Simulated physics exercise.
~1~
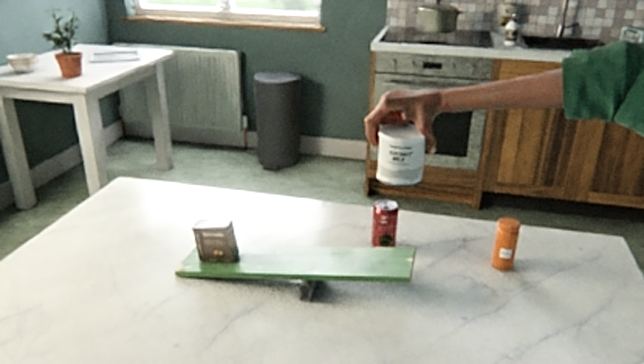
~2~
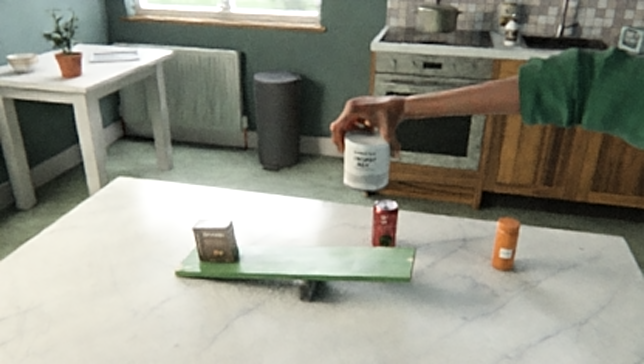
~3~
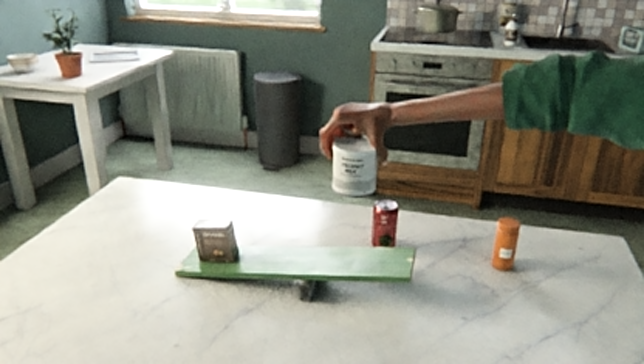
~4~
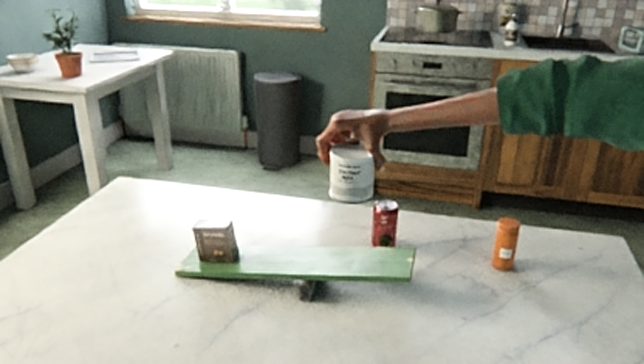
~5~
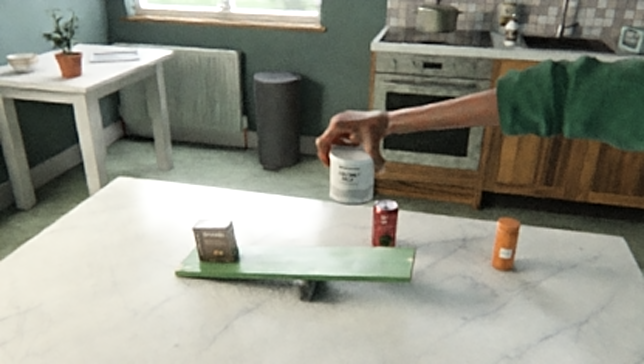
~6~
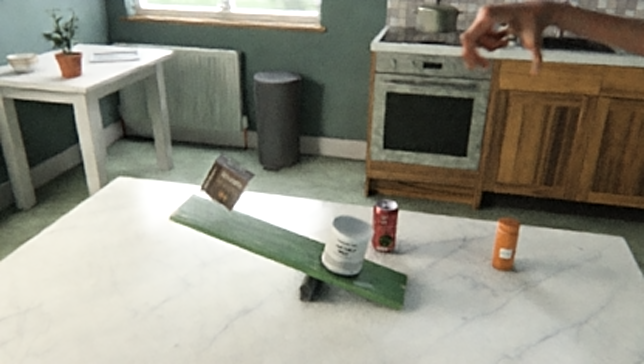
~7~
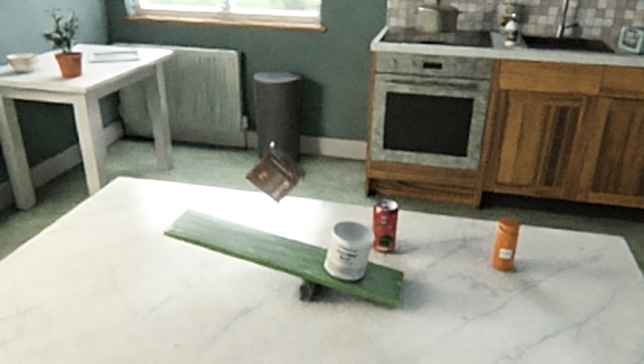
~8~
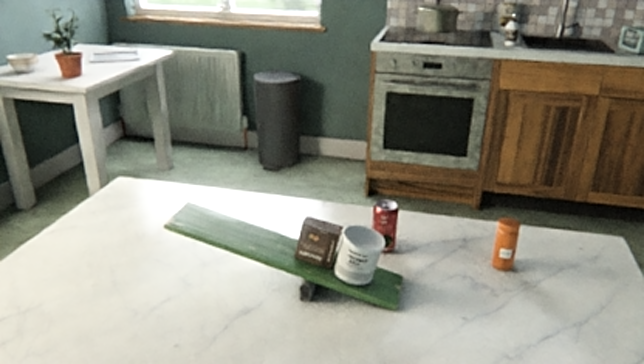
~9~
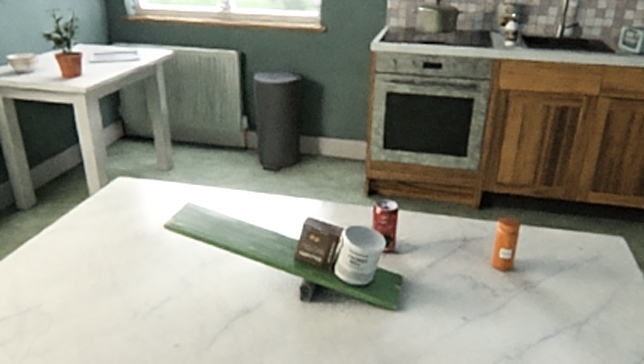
In a kitchen with green walls, a still camera looks slightly down on a white marbled table. A green plank rests on a small dark block, with a brown packet on its left end, a red can behind its right side and an orange shaker farther right. A hand reaches in from the right, holding a white tin, moves it left and lowers it above the plank. The hand lets go and withdraws as the tin lands, tipping the right side down and flinging the packet up and rightward. The packet ends upside down, leaning against the tin on the tilted plank.
